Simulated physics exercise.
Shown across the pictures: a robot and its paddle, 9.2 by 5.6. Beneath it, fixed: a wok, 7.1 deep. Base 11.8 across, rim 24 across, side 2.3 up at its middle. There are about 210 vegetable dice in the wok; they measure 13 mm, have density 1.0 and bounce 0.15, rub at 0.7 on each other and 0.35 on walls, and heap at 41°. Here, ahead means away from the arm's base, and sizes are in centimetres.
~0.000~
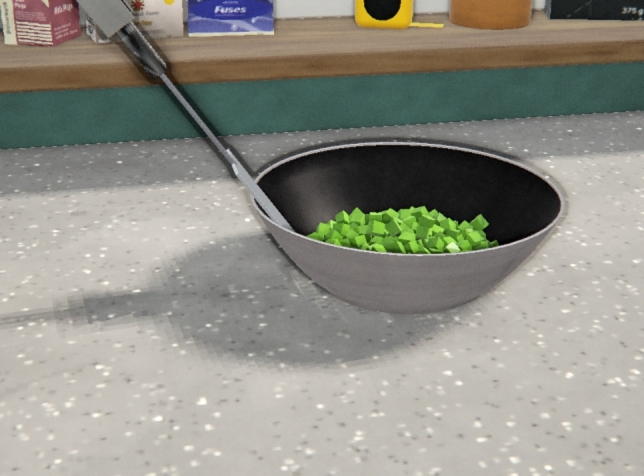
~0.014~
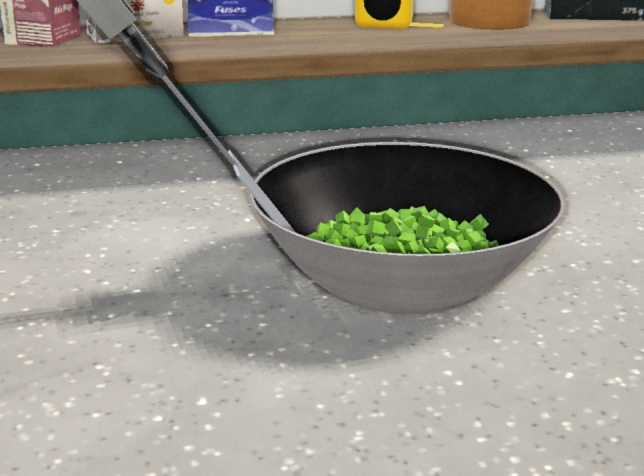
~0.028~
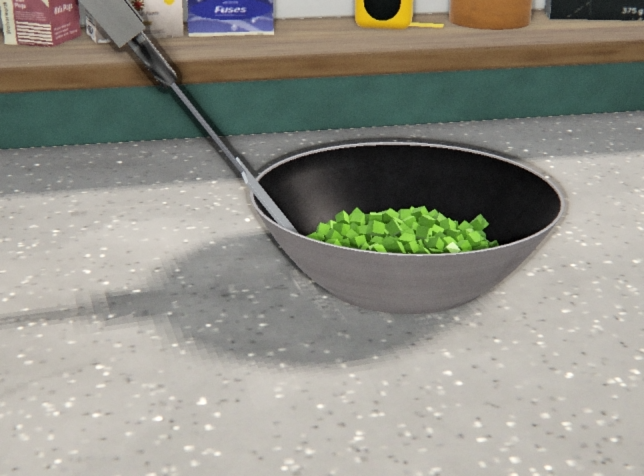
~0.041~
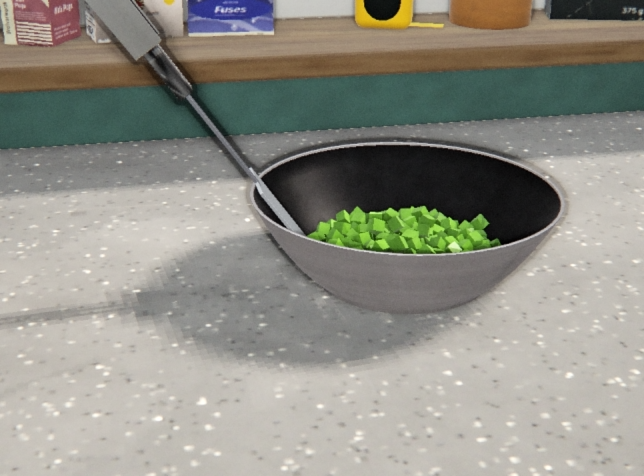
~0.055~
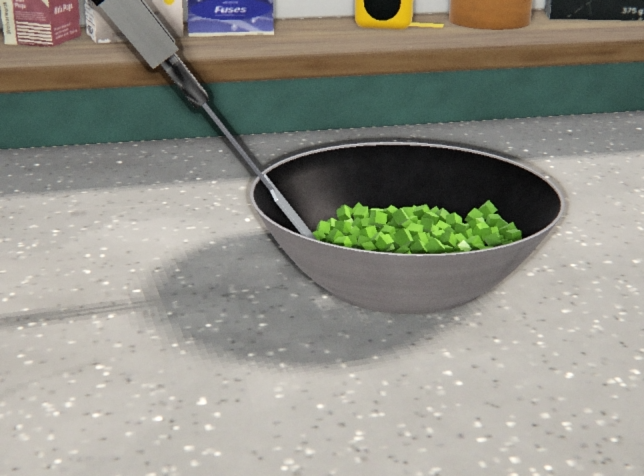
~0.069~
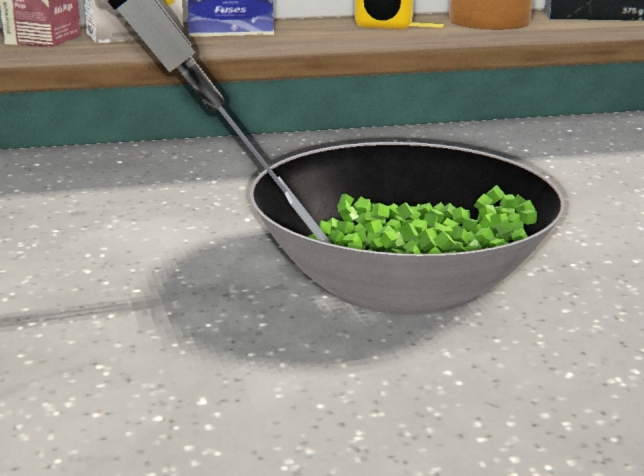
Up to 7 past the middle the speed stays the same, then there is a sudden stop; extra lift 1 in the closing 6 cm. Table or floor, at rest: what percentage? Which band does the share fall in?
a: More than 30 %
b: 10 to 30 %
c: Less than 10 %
b.
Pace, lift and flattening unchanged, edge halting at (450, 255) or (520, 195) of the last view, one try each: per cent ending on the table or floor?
First try roughly 10 percent, second roughly 45 percent.
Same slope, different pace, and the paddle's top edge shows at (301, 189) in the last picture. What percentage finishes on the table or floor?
I'd say around 25 per cent.
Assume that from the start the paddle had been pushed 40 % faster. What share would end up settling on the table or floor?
Estimated share: Some 25 %.
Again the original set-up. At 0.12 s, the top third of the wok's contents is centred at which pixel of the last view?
It is centred near (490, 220).
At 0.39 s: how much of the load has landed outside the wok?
I'd say close to 15 in a hundred.
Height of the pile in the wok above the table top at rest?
Close to 7.5 centimetres high.
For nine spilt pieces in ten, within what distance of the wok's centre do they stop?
It comes to about 30 cm.
After 0.12 s, sloping 55°, highest piece 11 above the table; 210 in the wok, 4 on the blade or in flight.
After 0.17 s, sloping 55°, highest piece 14 above the table; 205 in the wok, 9 on the blade or in flight.
After 0.39 s, sloping 55°, highest piece 11 above the table; 170 in the wok, 30 on the table or floor, 14 on the blade or in flight.
After 1.44 s, sloping 55°, highest piece 7 above the table; 170 in the wok, 44 on the table or floor.
At rest, 170 in the wok, 44 on the table or floor. That is 21 % on the table or floor.
